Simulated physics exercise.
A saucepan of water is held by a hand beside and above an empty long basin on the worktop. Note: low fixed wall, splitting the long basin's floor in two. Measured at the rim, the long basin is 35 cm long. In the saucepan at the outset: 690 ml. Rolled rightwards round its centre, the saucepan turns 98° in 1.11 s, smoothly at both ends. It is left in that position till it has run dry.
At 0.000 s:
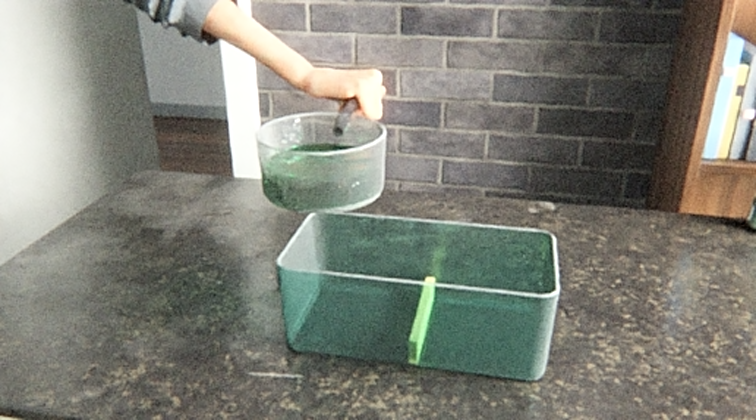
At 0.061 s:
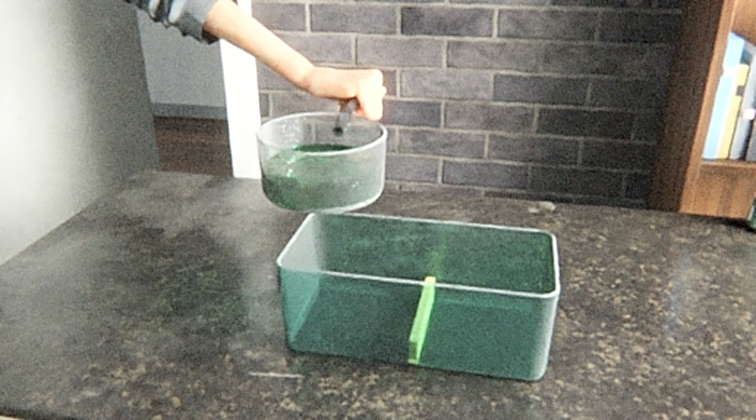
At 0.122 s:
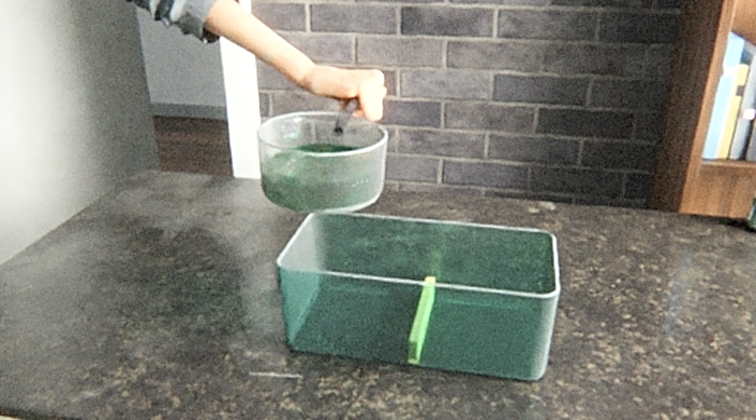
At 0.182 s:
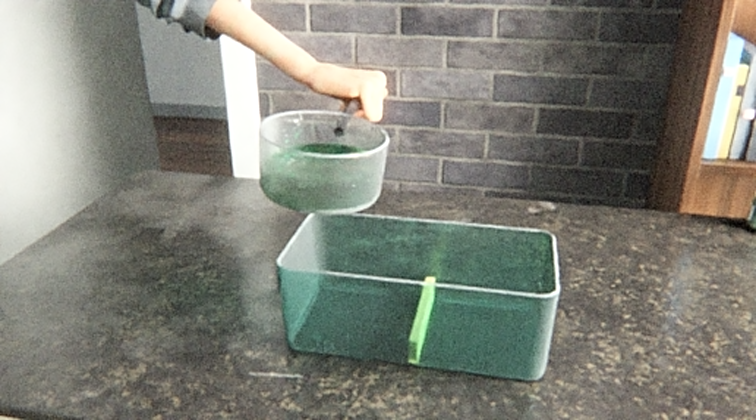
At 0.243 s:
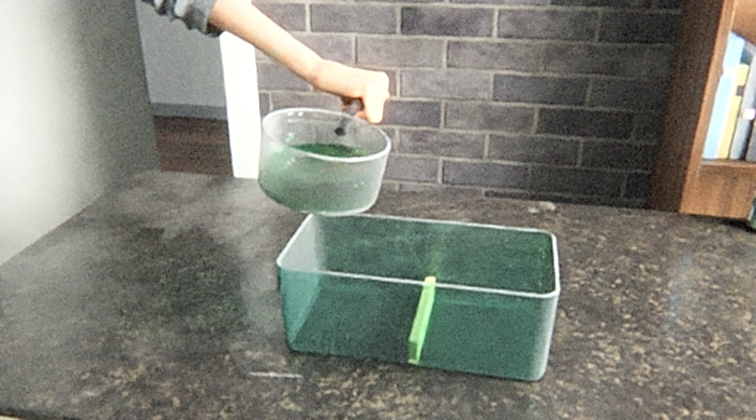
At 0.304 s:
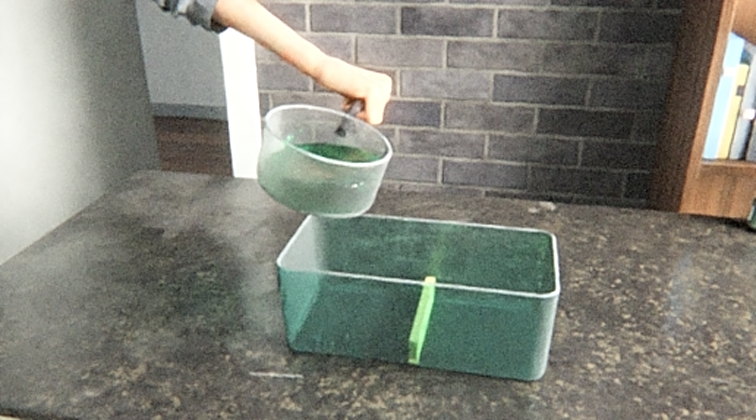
A hand held a clear saucepan of green-tinted water above a long basin with a bright green divider on a dark speckled worktop, then slowly tilted the pan a little to the right.
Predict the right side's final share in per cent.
The right side finishes with roughly 35 per cent.
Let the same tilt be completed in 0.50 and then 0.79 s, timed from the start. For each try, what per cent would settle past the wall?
It comes to 20 per cent, and then 25 per cent.
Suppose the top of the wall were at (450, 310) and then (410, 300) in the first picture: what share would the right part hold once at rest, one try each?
Result: 5 per cent, then 50 per cent.
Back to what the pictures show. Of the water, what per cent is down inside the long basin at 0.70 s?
Roughly 8 percent.
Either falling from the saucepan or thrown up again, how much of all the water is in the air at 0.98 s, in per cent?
About 10 percent.
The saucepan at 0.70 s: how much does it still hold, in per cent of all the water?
About 66 per cent.
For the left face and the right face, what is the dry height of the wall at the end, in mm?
Looks like roughly 18 mm on the left and roughly 26 mm on the right.
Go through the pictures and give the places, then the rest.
It leans 0°; its right rim is at (383, 137); the water meets the walls at (268, 157) and (382, 165); the long basin's rim runs from (295, 238) to (555, 263); the wall's top is at (423, 308), in the first frame.
It leans 1°; its right rim is at (383, 138); the water meets the walls at (268, 157) and (382, 165), in the second frame.
It leans 3°; its right rim is at (384, 140); the water meets the walls at (268, 156) and (381, 166), in the third frame.
It leans 6°; its right rim is at (386, 144); the water meets the walls at (267, 156) and (381, 167), in the fourth frame.
It leans 11°; its right rim is at (387, 150); the water meets the walls at (267, 155) and (382, 167), in the fifth frame.
It leans 17°; its right rim is at (389, 157); the water meets the walls at (265, 154) and (383, 167), in the sixth frame.
By 0.70 s the tilt is 68° and 66 per cent is still to pour, 7 is left of the wall and 2 right of it.
By 0.98 s the tilt is 95° and 19 per cent is still to pour, 38 is left of the wall and 33 right of it.
By 1.28 s the tilt is 98° and 3 per cent is still to pour, 61 is left of the wall and 34 right of it.
By 1.61 s the tilt is 98° and 0 per cent is still to pour, 64 is left of the wall and 35 right of it.
At rest 65 per cent lies left of the wall, 35 right of it and 0 outside.
